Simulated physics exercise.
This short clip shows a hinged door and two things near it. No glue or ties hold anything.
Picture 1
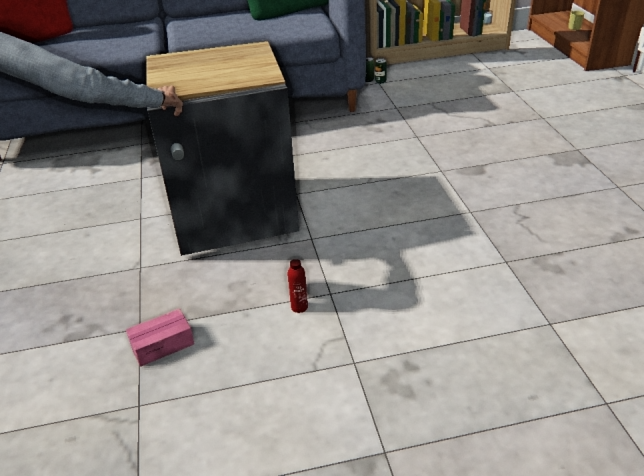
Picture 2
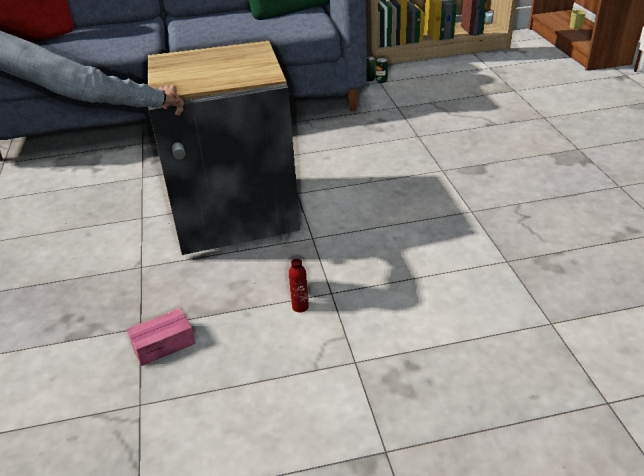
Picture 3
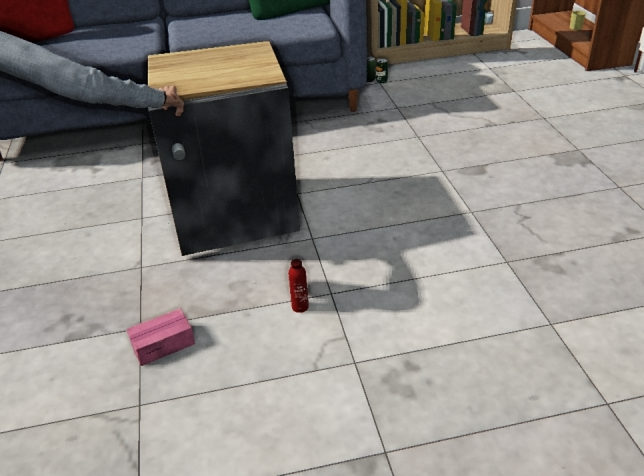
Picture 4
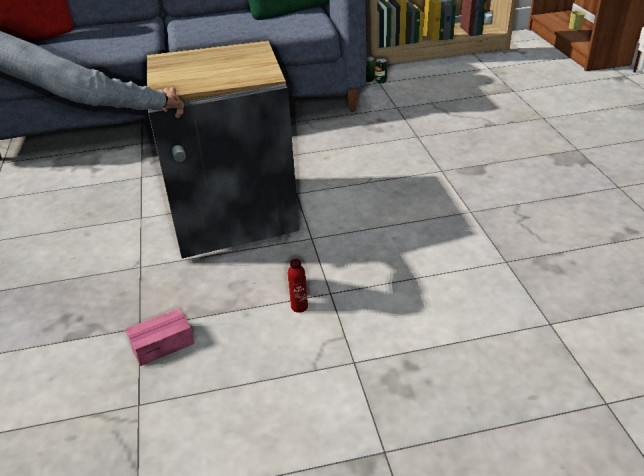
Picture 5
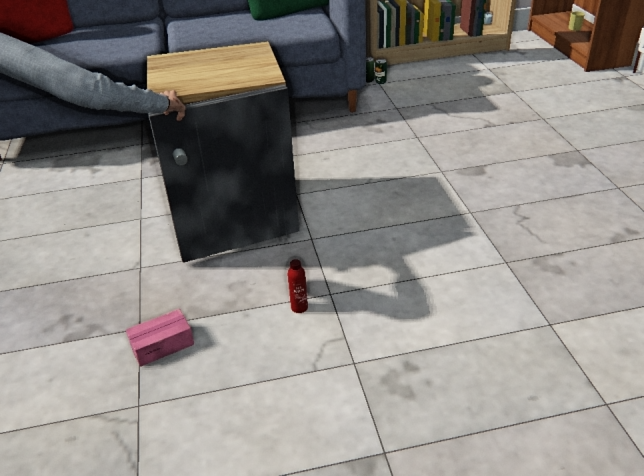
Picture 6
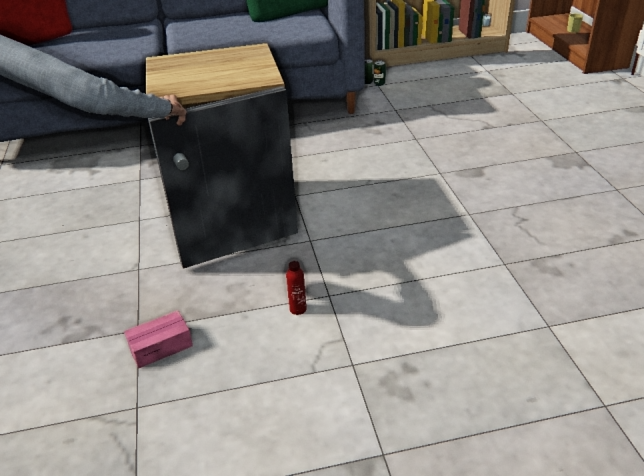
In a living room with a pale stone-tiled floor, seen from above, a grey-blue sofa stands at the upper left near low shelves of books. A dark-fronted cabinet with a light wooden top stands before the sofa, with a red bottle and a pink box on the floor in front. A grey-sleeved arm reaches from the left, its hand at the cabinet's upper edge, as the door slowly swings slightly open.
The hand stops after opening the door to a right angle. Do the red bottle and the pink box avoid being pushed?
At the end, I expect the red bottle will be hit; I expect the pink box won't be hit.
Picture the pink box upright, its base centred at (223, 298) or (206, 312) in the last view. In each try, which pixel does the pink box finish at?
Final pixels, in order: Roughly (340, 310) and (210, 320).
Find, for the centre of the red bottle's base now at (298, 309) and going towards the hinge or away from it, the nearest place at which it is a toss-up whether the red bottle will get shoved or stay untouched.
Turning point: About (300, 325).
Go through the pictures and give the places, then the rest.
Door 4° open; red bottle (298, 286); pink box (160, 337); door (231, 178), in the first picture.
Door 4° open; pink box (161, 336); door (232, 177), in the second picture.
Door 5° open; red bottle (298, 286); door (232, 178), in the third picture.
Door 7° open; pink box (160, 336); door (232, 179), in the fourth picture.
Door 10° open; red bottle (298, 286); door (233, 181), in the fifth picture.
Door 13° open; red bottle (296, 288); pink box (159, 339); door (233, 185), in the sixth picture.
Then, 1.88 s past the last view, door 78° open; red bottle travelled a little near (302, 287); pink box at rest near (159, 339).
Then, 2.08 s past the last view, door 84° open; red bottle travelled about its own width near (317, 286); pink box at rest near (159, 339).
Finally, the red bottle is pushed along, near (328, 285); the pink box remains where it is, near (159, 339).
